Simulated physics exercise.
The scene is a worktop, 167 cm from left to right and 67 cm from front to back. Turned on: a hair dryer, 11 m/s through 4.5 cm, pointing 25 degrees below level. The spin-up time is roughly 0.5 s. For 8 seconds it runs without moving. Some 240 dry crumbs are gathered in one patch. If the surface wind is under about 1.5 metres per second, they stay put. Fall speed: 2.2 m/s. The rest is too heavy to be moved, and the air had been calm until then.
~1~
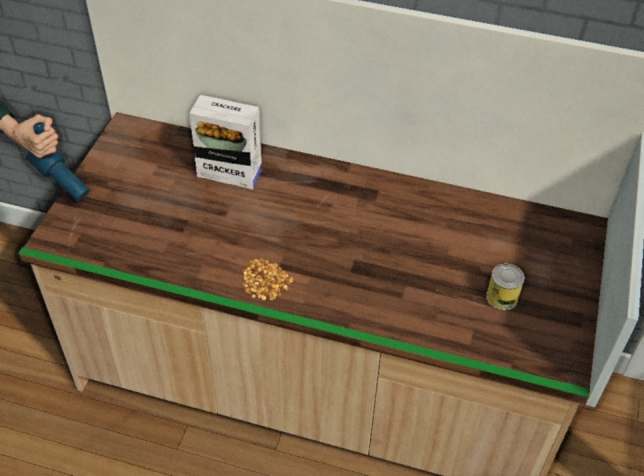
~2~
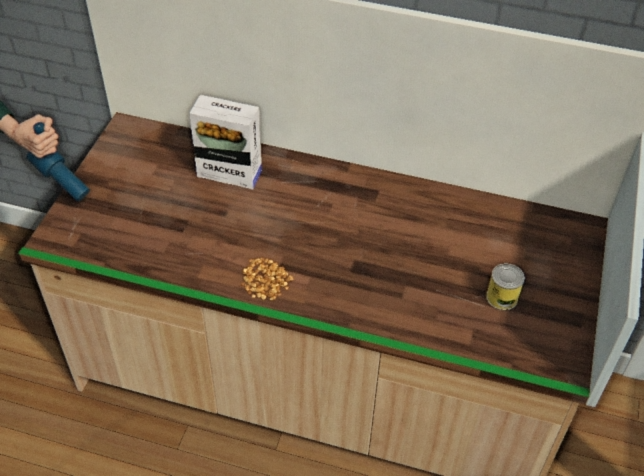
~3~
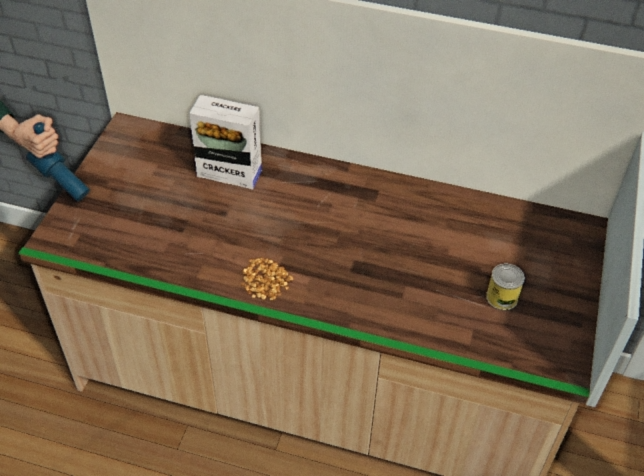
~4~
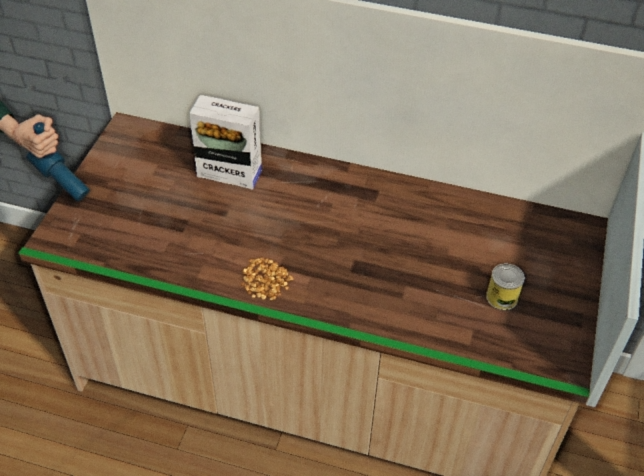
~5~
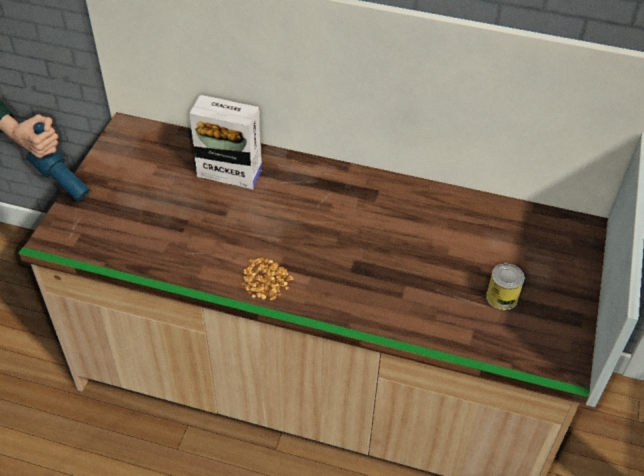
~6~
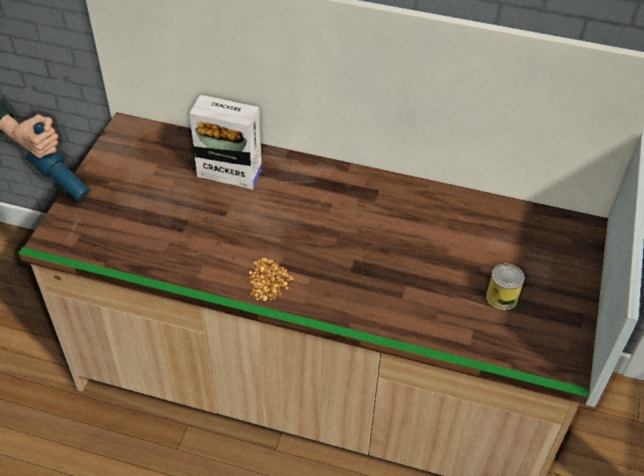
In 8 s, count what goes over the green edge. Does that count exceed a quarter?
Yes.
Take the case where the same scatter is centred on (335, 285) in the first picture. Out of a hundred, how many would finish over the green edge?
Roughly 2 per cent.
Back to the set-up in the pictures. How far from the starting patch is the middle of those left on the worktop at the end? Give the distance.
Around 70 cm, I reckon.
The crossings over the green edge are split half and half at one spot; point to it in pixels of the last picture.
Median crossing, approx. (397, 349).
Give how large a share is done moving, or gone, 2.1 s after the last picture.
I would put it at around 50 %.
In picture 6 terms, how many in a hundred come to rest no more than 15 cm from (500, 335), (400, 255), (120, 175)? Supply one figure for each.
Estimates in listed order: 40 %; 0 %; 0 %.
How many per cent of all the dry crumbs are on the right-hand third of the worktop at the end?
Something close to 50 % ends up there.
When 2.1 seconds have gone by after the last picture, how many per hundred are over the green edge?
Share: Around 50 percent.
Then, 1.2 s after the last picture the count stands so, 49 % are over the green edge; the middle of those still in play is near (462, 329).
Then, 2.1 s after the last picture the count stands so, 49 % are over the green edge; the middle of those still in play is near (485, 332).
Then, 4.0 s after the last picture the count stands so, 49 % are over the green edge; the middle of those still in play is near (507, 341).
Then, 7.6 s after the last picture, at the end, 49 % are over the green edge; the middle of those still in play is near (511, 342).
